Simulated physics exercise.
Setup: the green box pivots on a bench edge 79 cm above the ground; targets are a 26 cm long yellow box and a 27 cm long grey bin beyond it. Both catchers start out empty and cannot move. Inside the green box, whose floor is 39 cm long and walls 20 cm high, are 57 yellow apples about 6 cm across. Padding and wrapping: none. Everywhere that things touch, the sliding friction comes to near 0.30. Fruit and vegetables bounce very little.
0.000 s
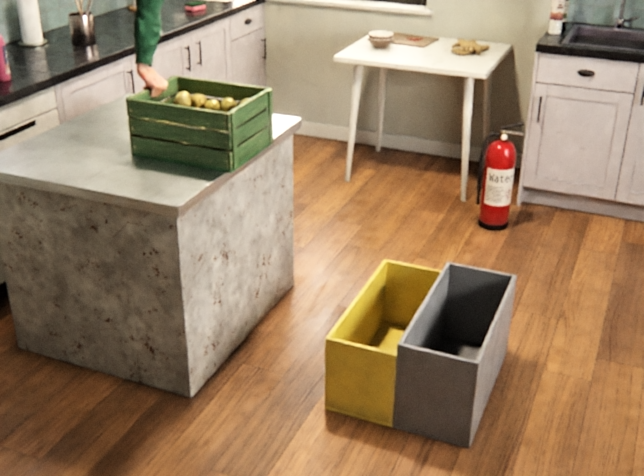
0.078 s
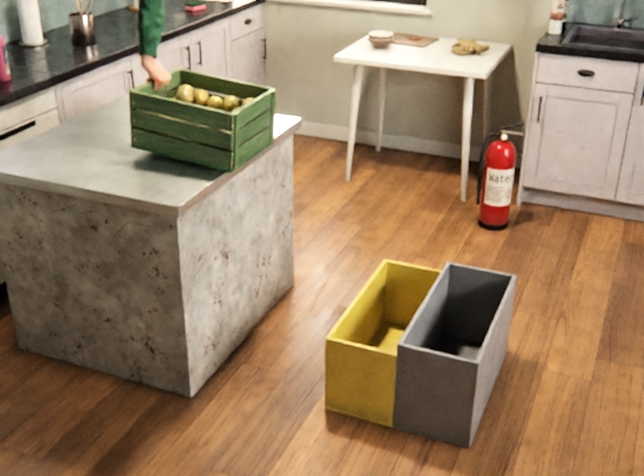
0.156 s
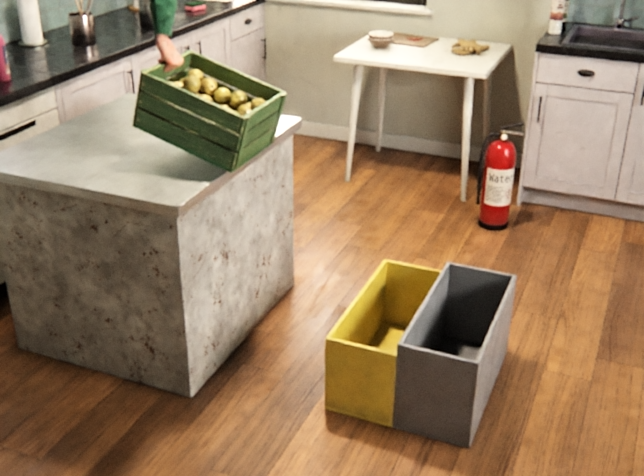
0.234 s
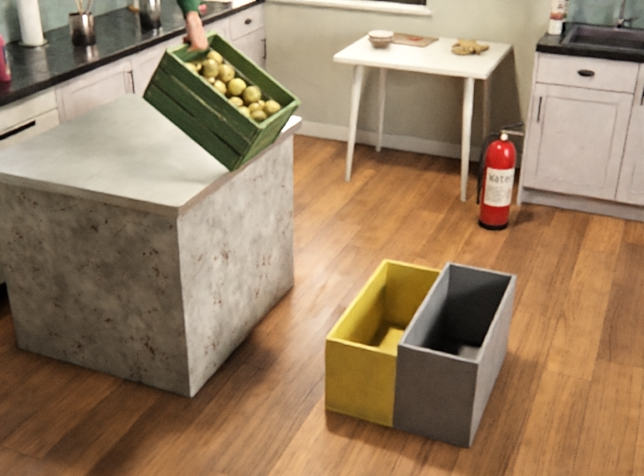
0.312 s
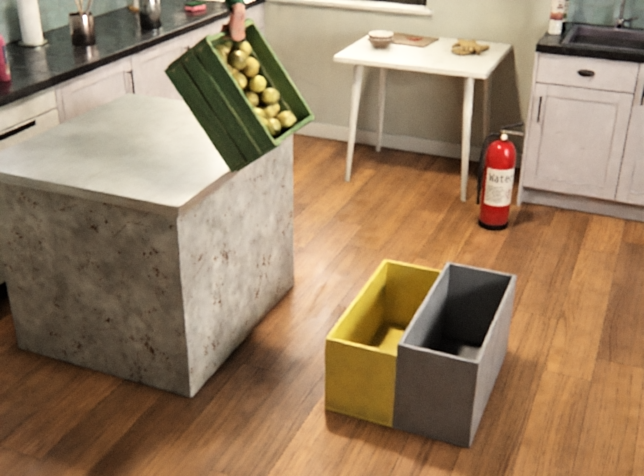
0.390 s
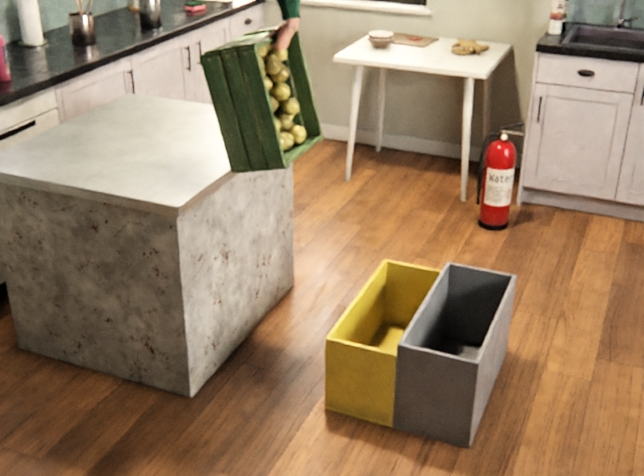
Green box of yellow apples tilting steeply to the right on a grey kitchen bench, a hand gripping its raised left end.
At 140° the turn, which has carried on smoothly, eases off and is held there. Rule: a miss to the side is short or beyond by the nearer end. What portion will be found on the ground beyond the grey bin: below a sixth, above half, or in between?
In the end fewer than one in six of them are on the ground beyond the grey bin.
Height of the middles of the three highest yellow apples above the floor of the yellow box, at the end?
That is close to 11 centimetres.
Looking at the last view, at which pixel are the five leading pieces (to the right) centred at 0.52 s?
I'd say near (329, 106).
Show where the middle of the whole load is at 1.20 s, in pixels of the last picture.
I'd place it about (376, 354) in the last view.
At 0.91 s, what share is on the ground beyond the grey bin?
Estimated fraction: Some 0 percent.
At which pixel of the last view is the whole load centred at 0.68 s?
Roughly at pixel (346, 207).
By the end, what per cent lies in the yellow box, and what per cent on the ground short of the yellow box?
Shares, in order: About 40 percent and 40 percent.
After 0.52 s, tilt 110°; 56 still in the green box and 1 in the air.
After 0.68 s, tilt 137°; 8 still in the green box and 49 in the air.
After 0.91 s, tilt 140°; 21 in the yellow box, 10 in the grey bin, 13 on the ground short of the yellow box and 13 in the air.
Final count (at 1.20 s), 24 in the yellow box, 11 in the grey bin and 22 on the ground short of the yellow box. Asked share, 0 of 57, 0 per cent.
